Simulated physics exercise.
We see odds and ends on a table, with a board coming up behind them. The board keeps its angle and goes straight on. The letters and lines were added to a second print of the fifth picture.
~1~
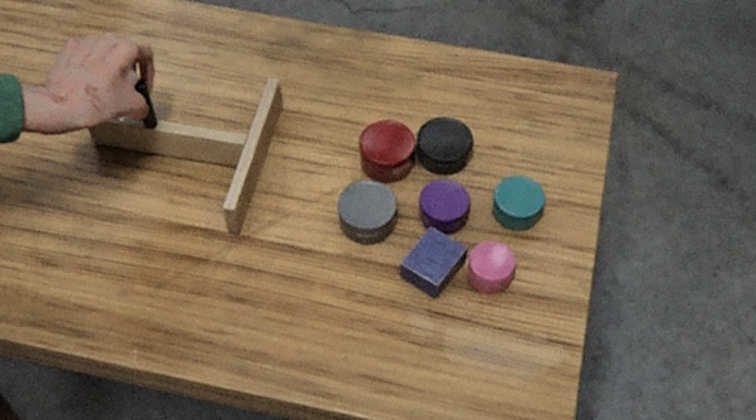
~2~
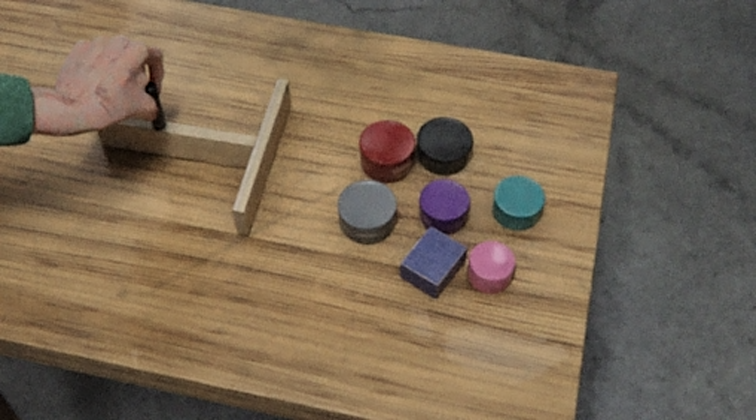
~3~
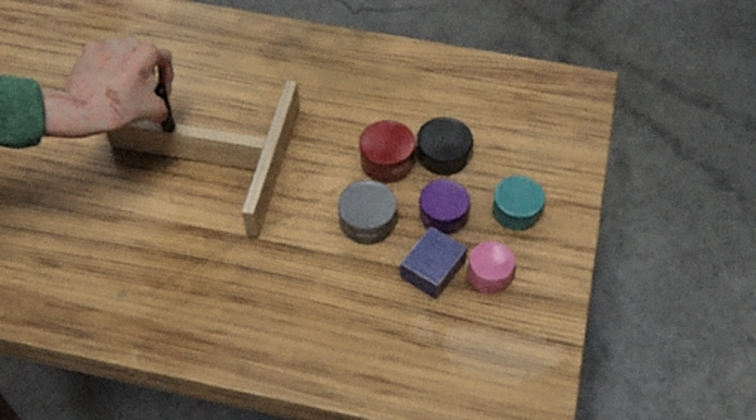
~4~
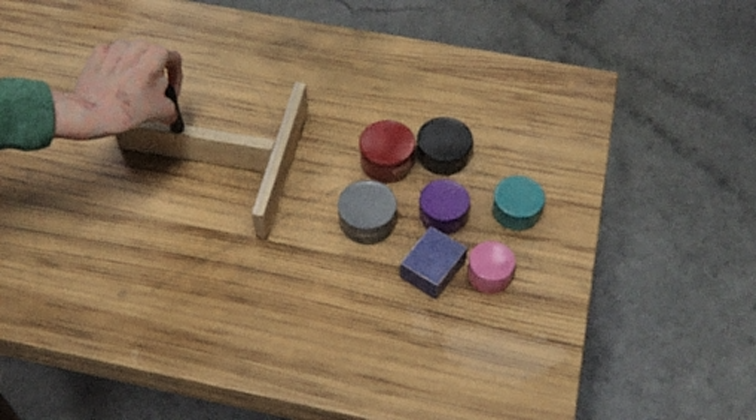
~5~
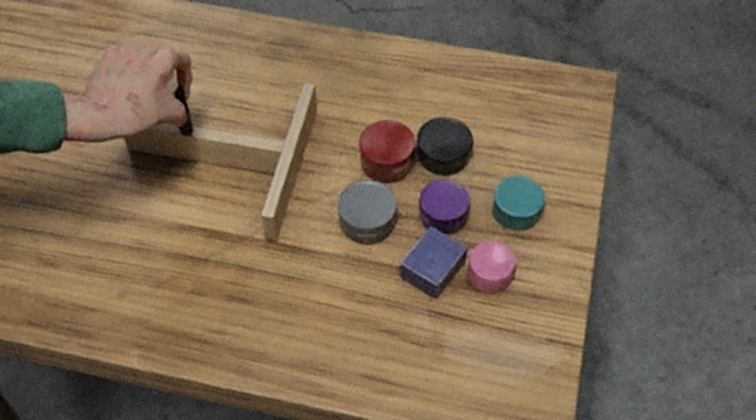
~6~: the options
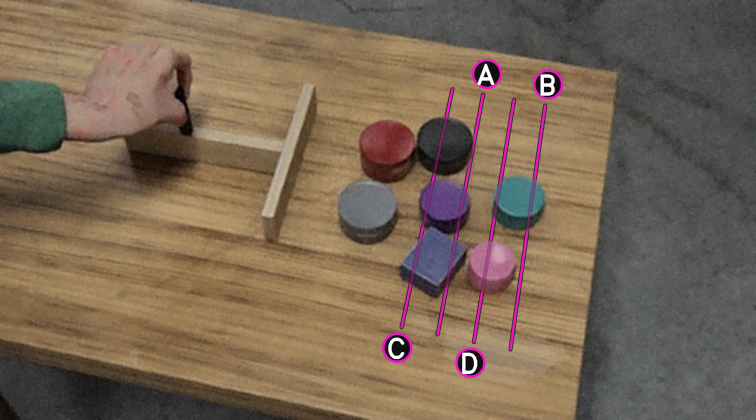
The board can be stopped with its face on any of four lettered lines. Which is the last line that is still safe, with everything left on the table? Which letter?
D.
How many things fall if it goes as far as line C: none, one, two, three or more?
In all, none.
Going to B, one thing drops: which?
The turquoise tub goes over.
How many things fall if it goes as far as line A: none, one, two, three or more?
In all, none.
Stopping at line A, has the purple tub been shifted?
Yes.
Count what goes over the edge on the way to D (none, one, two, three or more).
By then, none.
On the marked copy, A at (462, 205); B at (529, 217); C at (429, 199); D at (496, 211).
Taking D. A third of the way, board (363, 161); black tub (457, 146); red jar (403, 155).
Two thirds of the way, board (439, 175); turquoise tub (549, 199); pink pot (502, 274).
When it is over, board (494, 185); turquoise tub (582, 194); purple tub (553, 227); nothing has fallen.
As for the rest, A is safe but short; B drops the turquoise tub; C is safe but short.
